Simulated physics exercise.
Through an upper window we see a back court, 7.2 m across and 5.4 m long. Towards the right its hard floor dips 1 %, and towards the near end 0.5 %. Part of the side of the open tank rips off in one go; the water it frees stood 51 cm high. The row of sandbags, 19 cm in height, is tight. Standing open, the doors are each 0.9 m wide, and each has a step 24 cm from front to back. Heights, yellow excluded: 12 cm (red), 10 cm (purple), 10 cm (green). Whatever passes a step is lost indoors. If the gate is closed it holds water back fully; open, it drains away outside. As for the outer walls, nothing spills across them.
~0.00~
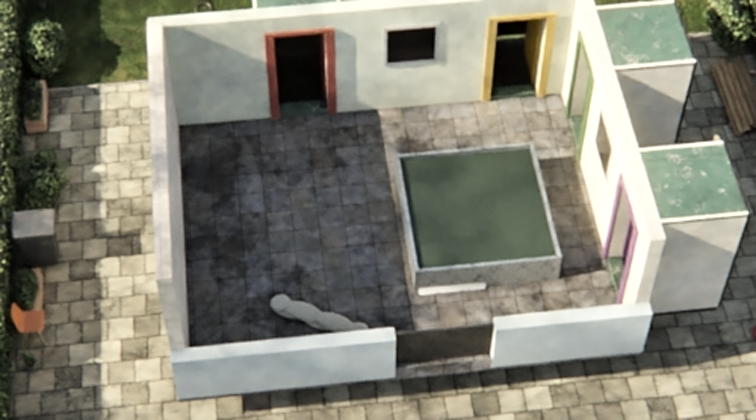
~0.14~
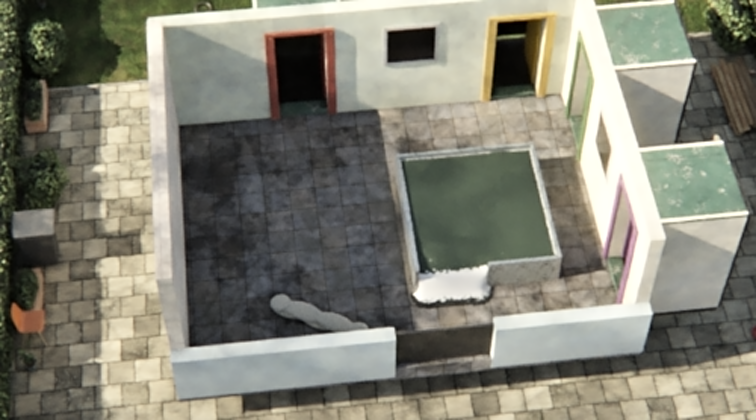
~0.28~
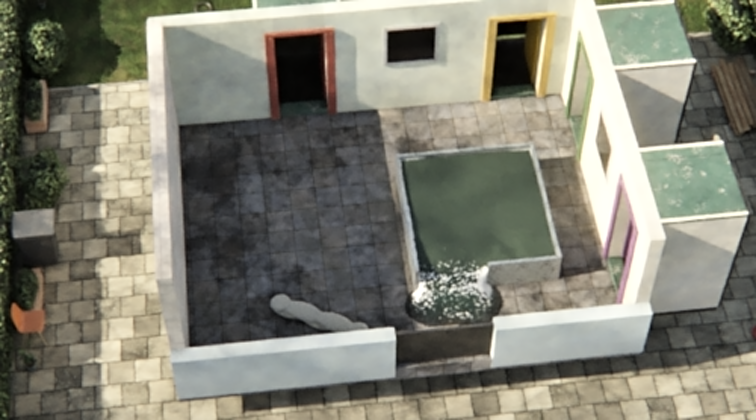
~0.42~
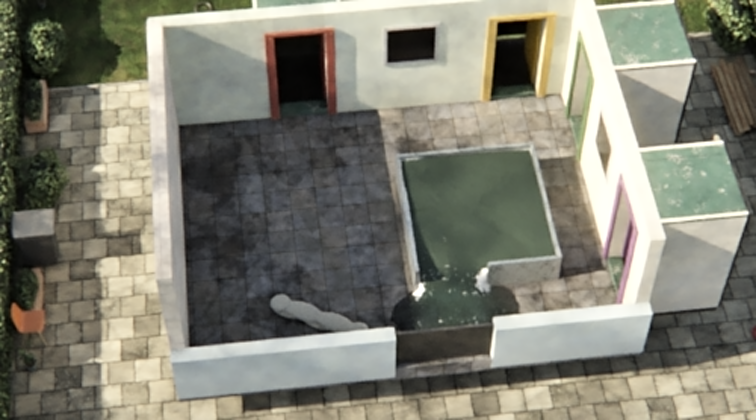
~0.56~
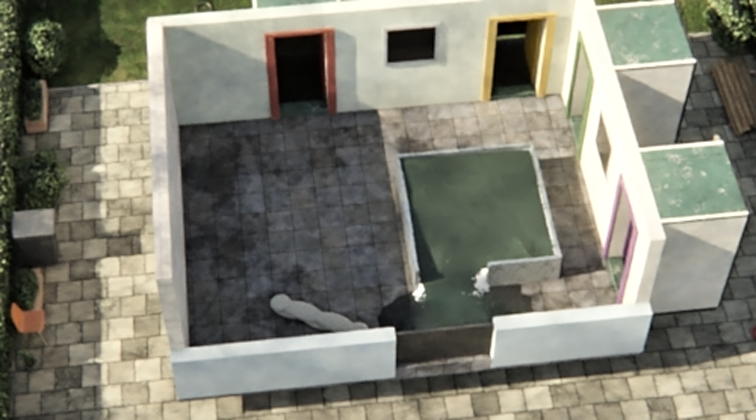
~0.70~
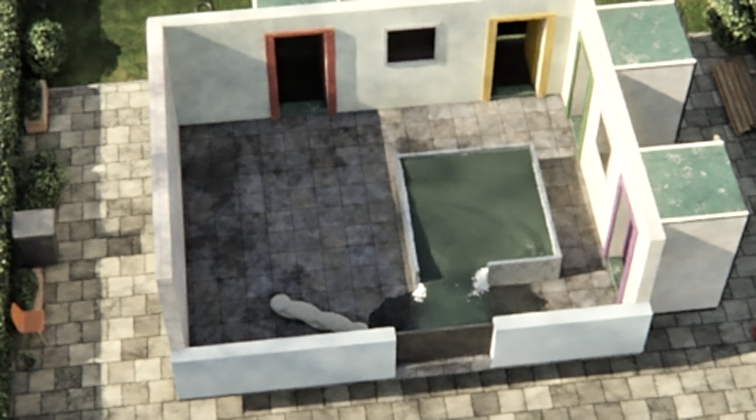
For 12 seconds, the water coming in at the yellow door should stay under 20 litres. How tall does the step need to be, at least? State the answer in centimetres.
Close to 8.5 cm is just enough.
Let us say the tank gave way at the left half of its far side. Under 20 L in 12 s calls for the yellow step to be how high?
Some 7.5 cm.
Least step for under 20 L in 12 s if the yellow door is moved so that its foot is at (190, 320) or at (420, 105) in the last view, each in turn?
Minimums: About 12.5 cm and 8.5 cm.
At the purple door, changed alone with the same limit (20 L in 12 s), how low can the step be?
Purple door - some 17 centimetres.
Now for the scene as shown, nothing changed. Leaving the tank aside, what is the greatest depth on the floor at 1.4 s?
Up to some 39 centimetres, I'd say.
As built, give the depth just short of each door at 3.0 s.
Yellow door 0 cm, red door 0 cm, purple door 21 cm, green door 0 cm.
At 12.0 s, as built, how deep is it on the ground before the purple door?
Depth: Near 9.0 cm.
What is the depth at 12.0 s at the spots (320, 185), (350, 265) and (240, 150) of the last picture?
6, 6 and 5 cm, respectively.
After 1.4 s water covers 10 % of the floor, deepest (39 cm) near (454, 340); it has not reached the yellow door.
After 3.0 s water covers 40 % of the floor, deepest (32 cm) near (456, 349); it has not reached the yellow door.
After 12.0 s water covers 95 % of the floor, deepest (14 cm) near (573, 167); 11 cm at the yellow door, 29 litres in over its 8 cm step.
At the yellow door as built, the water arrived by 4.7 s and peaked near 11 cm at 12.0 s.
Run again over the same 12 s with other heights there, 38 litres in over 7.5 cm, 5 litres over 10.5 cm. The limit of 20 litres is kept from about 8.5 cm up.
